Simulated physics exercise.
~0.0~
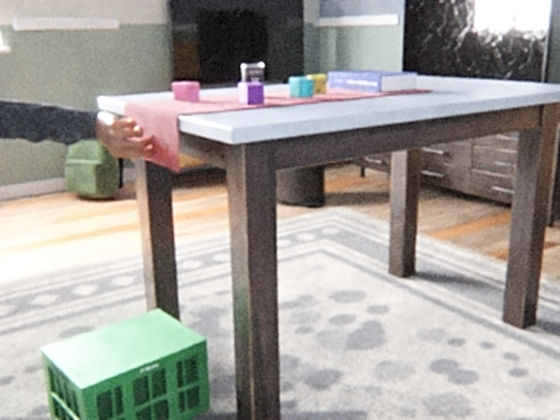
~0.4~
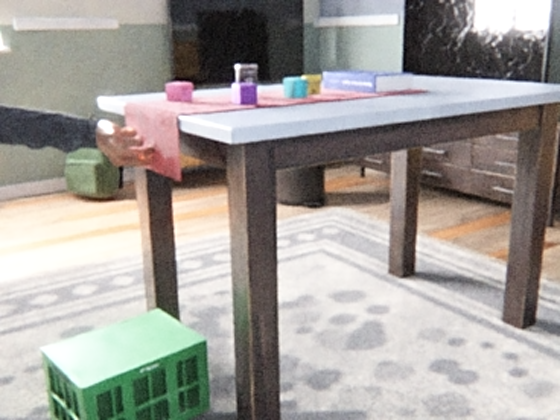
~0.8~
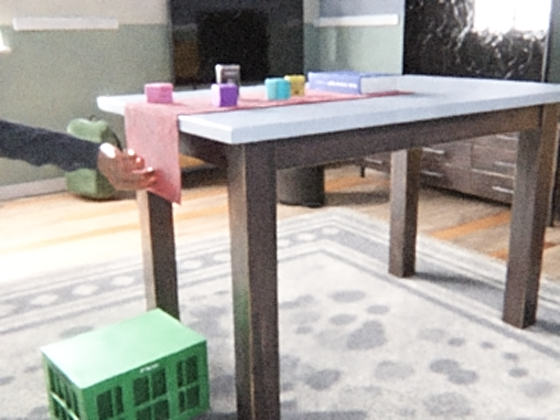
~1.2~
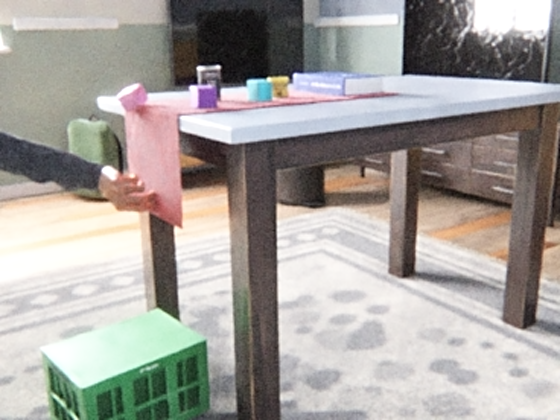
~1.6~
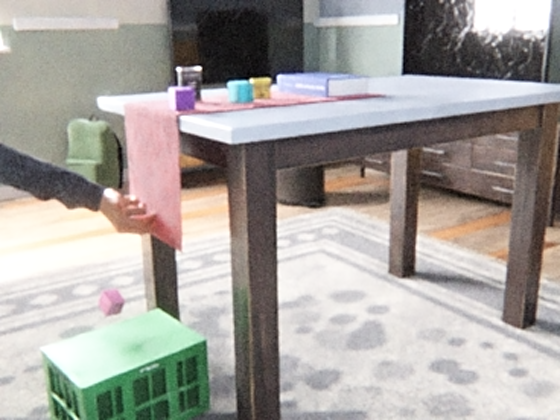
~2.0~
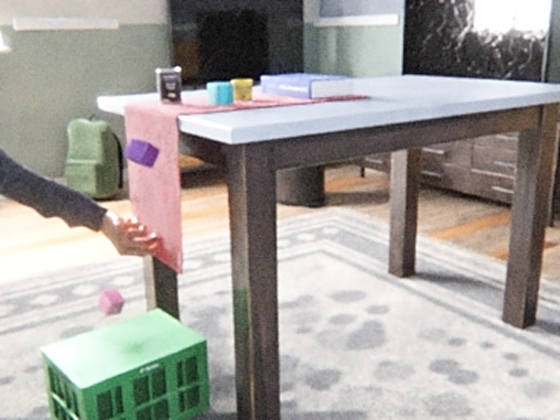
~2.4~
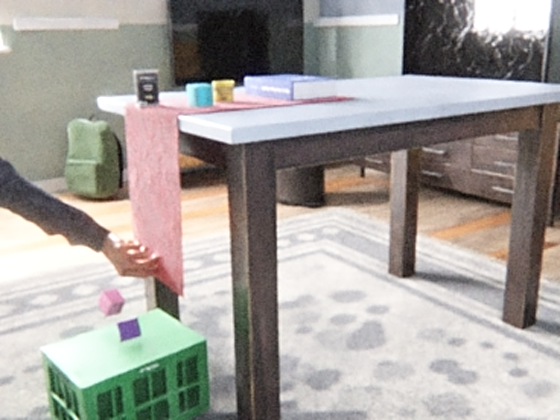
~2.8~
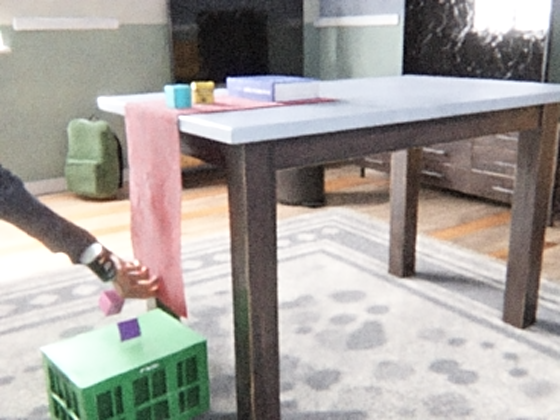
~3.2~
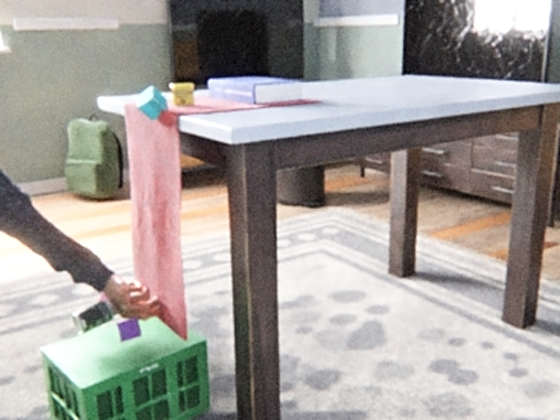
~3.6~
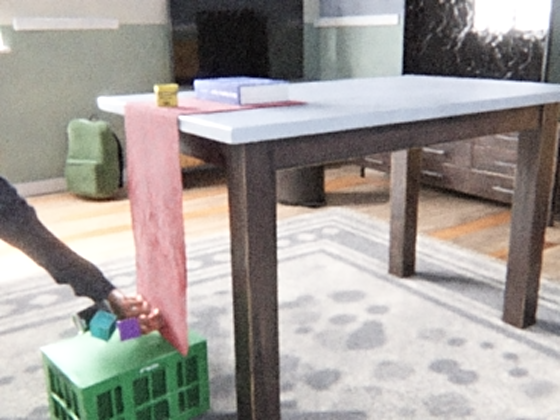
At a table, a hand pulls a red runner down, dropping four objects toward a green crate.
